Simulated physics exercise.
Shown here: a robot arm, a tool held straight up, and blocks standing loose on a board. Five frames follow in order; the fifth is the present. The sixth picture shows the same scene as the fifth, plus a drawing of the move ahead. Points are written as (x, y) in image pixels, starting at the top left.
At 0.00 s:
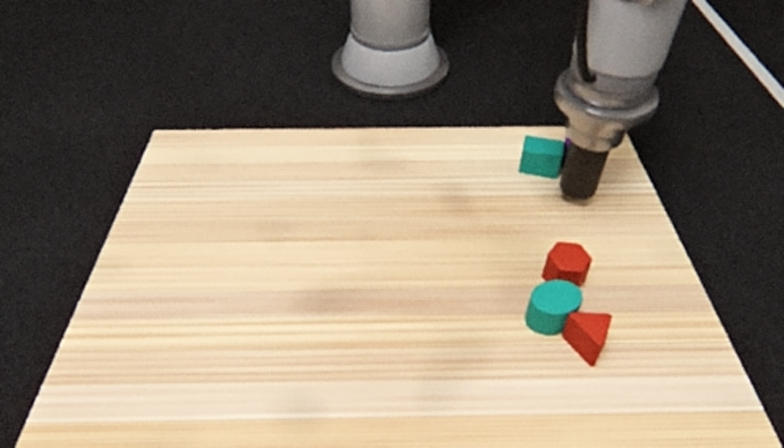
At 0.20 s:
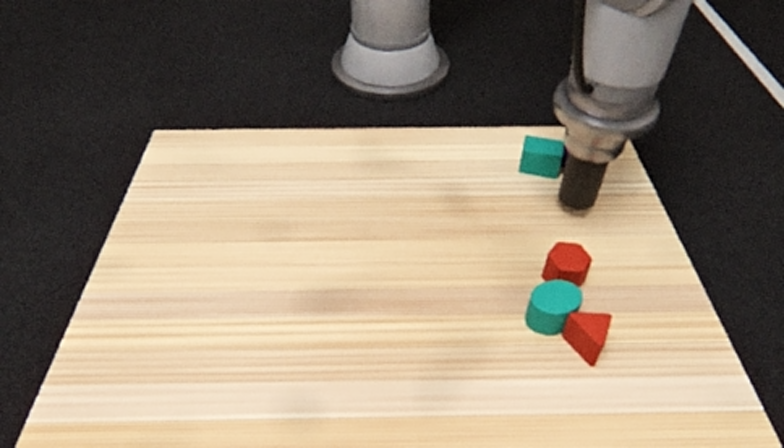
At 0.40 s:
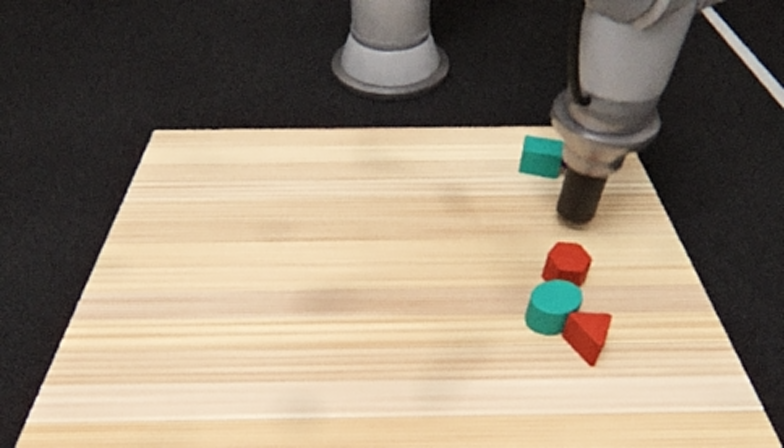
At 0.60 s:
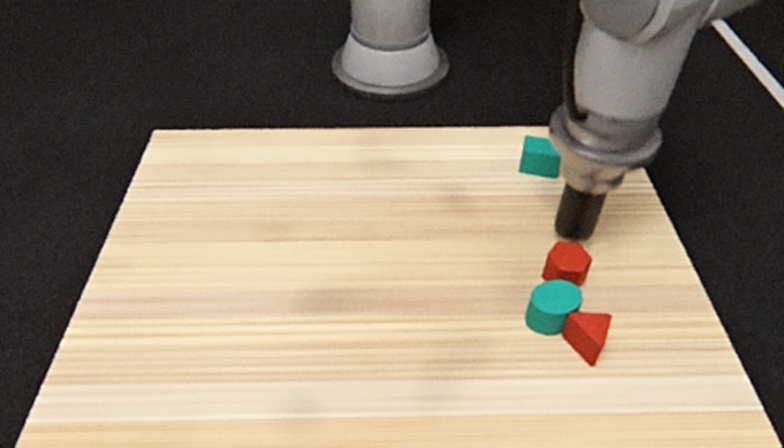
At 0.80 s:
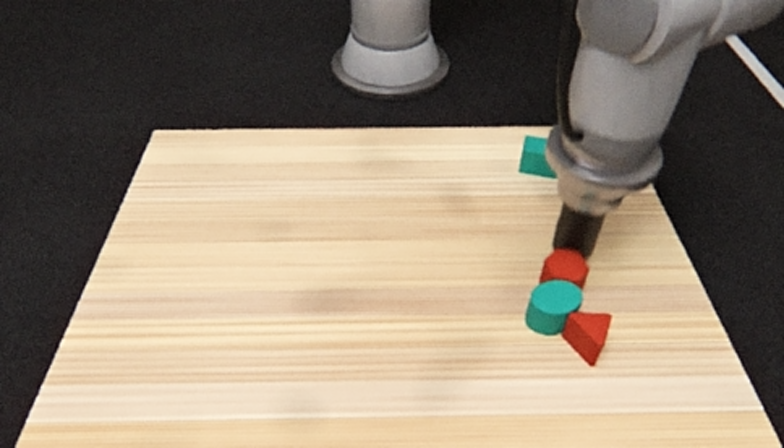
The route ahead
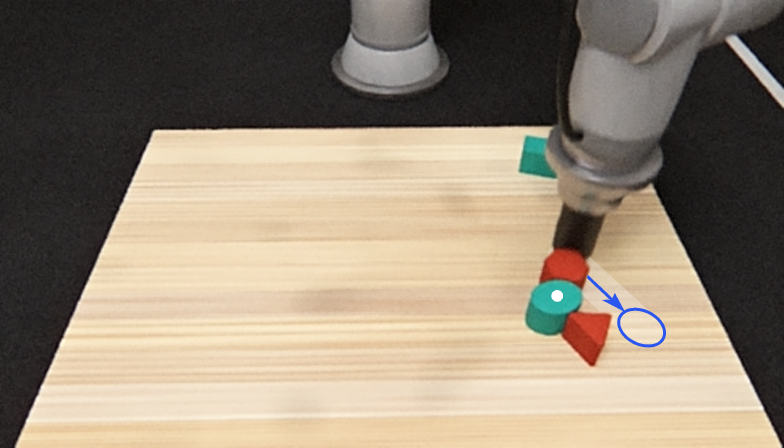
At the start, a robot arm holds its dark upright tool beside a turquoise block at the board's far right, with two red blocks and a turquoise round one nearer. The tool moves steadily toward the viewer, reaches the red hexagon and nudges it slightly closer to the turquoise round block.
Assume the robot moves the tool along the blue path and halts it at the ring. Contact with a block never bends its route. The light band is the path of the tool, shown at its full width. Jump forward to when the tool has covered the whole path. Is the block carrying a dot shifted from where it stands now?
In short: Yes.
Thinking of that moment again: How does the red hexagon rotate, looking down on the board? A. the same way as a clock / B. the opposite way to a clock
Option A.
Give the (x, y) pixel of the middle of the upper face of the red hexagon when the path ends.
Around (576, 281).
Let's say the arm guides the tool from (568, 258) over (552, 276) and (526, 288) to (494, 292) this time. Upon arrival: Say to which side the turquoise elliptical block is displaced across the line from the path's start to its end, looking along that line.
It goes toward the left-hand side.
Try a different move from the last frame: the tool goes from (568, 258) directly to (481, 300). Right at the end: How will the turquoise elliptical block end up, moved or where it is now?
It is shifted.
Path on the board, straight from (568, 258) to (641, 327); the dot is on the turquoise elliptical block.
On the path given first. Halfway along, tool at (608, 280); turquoise elliptical block at (548, 307); red hexagon at (576, 281), turned 40° clockwise.
At the end, tool at (647, 316); turquoise elliptical block at (547, 307); red hexagon at (576, 281), turned 40° clockwise; red triangular piece in place.
